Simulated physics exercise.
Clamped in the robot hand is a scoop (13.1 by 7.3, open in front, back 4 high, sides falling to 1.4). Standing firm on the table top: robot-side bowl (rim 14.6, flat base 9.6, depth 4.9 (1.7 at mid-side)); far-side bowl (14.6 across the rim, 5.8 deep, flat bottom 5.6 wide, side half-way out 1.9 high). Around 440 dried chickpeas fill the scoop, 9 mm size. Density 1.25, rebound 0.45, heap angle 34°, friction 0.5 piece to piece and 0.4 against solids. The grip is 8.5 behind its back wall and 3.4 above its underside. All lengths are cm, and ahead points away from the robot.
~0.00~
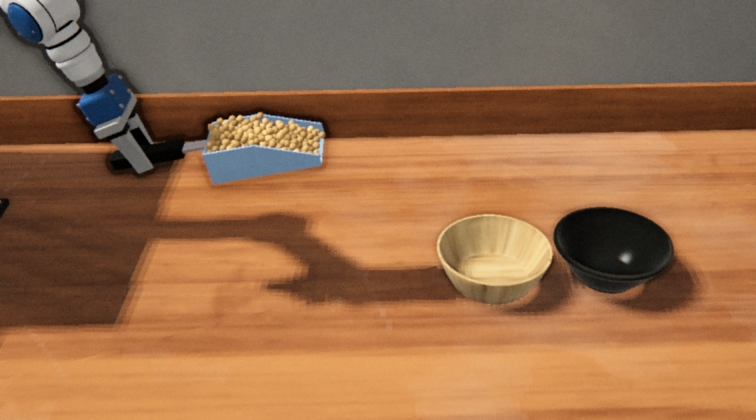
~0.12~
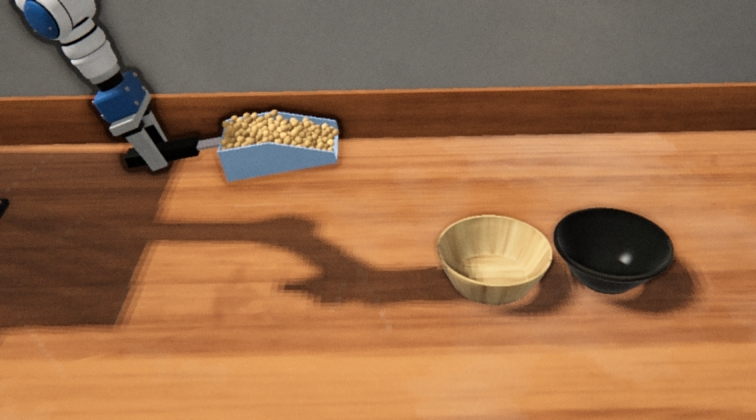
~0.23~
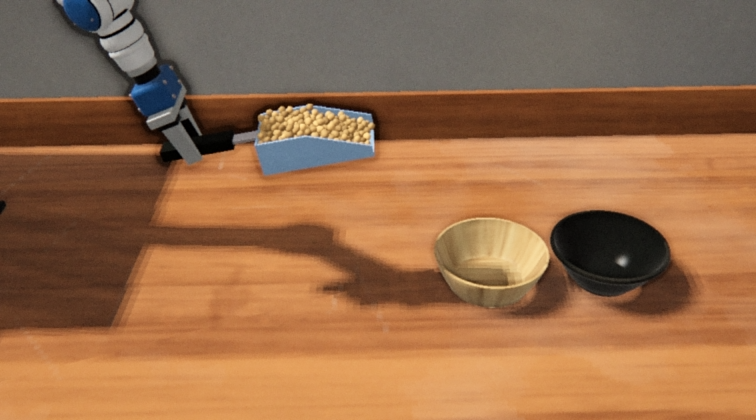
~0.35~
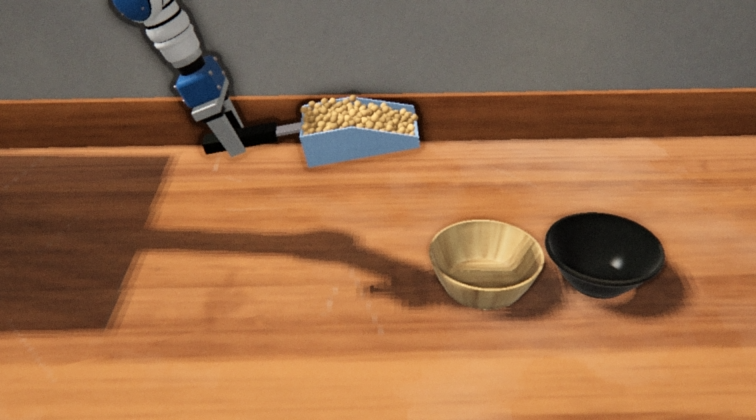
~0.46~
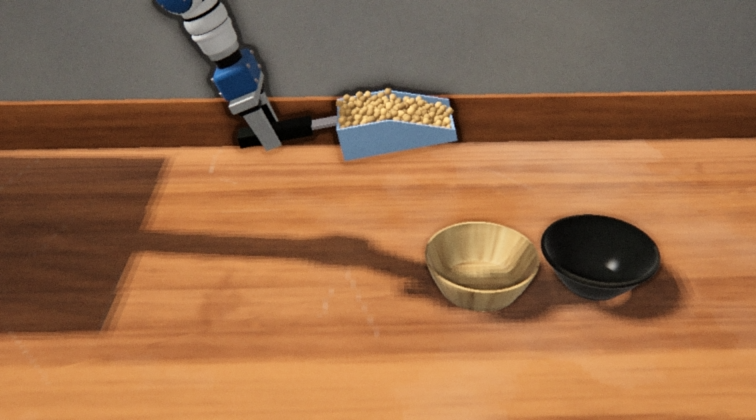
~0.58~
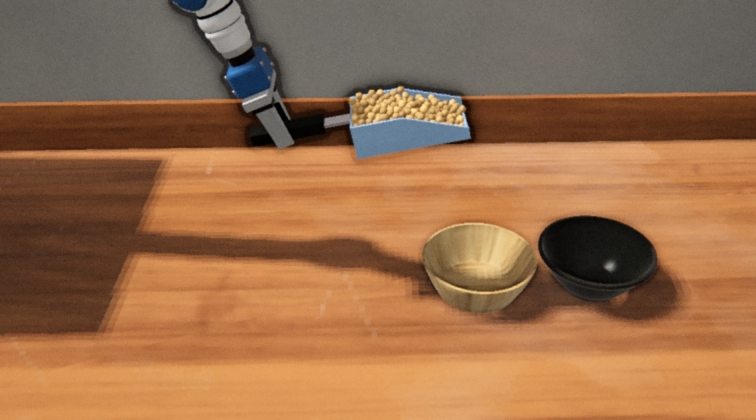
Wooden table top, a robot arm carrying a blue scoop heaped with chickpeas rightward behind a pale wooden bowl and a black bowl.
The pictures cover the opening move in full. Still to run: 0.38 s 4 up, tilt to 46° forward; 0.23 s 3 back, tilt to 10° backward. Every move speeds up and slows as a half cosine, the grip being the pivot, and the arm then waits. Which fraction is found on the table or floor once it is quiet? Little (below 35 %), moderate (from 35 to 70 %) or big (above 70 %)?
Answer: Moderate; from 35 to 70 % of the dried chickpeas finish on the table or floor.
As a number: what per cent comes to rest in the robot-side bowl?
Some 30 per cent.
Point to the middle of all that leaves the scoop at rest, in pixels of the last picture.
Around (483, 282).
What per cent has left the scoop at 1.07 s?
Near 70 per cent so far.
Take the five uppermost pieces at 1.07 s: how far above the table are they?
Roughly 22 cm.
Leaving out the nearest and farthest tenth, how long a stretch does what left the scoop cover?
About 32 cm.
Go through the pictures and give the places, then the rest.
The first frame shows scoop floor at (260, 157), tilted 10° backward; upper third of the load around (251, 136), from x 210 to 320, top at y 115; 437 on the scoop.
The second frame shows scoop floor at (274, 154), tilted 10° backward; upper third of the load around (266, 134), from x 225 to 335, top at y 115.
The third frame shows scoop floor at (310, 148), tilted 10° backward; upper third of the load around (301, 127), from x 260 to 370, top at y 110.
The fourth frame shows scoop floor at (353, 140), tilted 11° backward; upper third of the load around (346, 119), from x 305 to 415, top at y 100.
The fifth frame shows scoop floor at (388, 134), tilted 11° backward; upper third of the load around (382, 112), from x 340 to 450, top at y 90.
The sixth frame shows scoop floor at (401, 132), tilted 11° backward; upper third of the load around (395, 110), from x 350 to 465, top at y 90; 437 on the scoop.
After 0.82 s, tilted 30° forward, highest piece 24 above the table; 409 on the scoop, 1 in the robot-side bowl, 27 in flight or on a rim.
After 1.07 s, tilted 21° forward, highest piece 22 above the table; 163 on the table or floor, 126 on the scoop, 74 in the robot-side bowl, 74 in flight or on a rim.
After 1.39 s, tilted 10° backward, highest piece 30 above the table; 186 on the table or floor, 101 in the robot-side bowl, 40 in the far-side bowl, 2 on the scoop, 108 in flight or on a rim.
After 2.44 s, tilted 10° backward, highest piece 28 above the table; 219 on the table or floor, 130 in the robot-side bowl, 86 in the far-side bowl, 2 on the scoop.
At rest, 219 on the table or floor, 130 in the robot-side bowl, 86 in the far-side bowl, 2 on the scoop. That is 50 % on the table or floor.
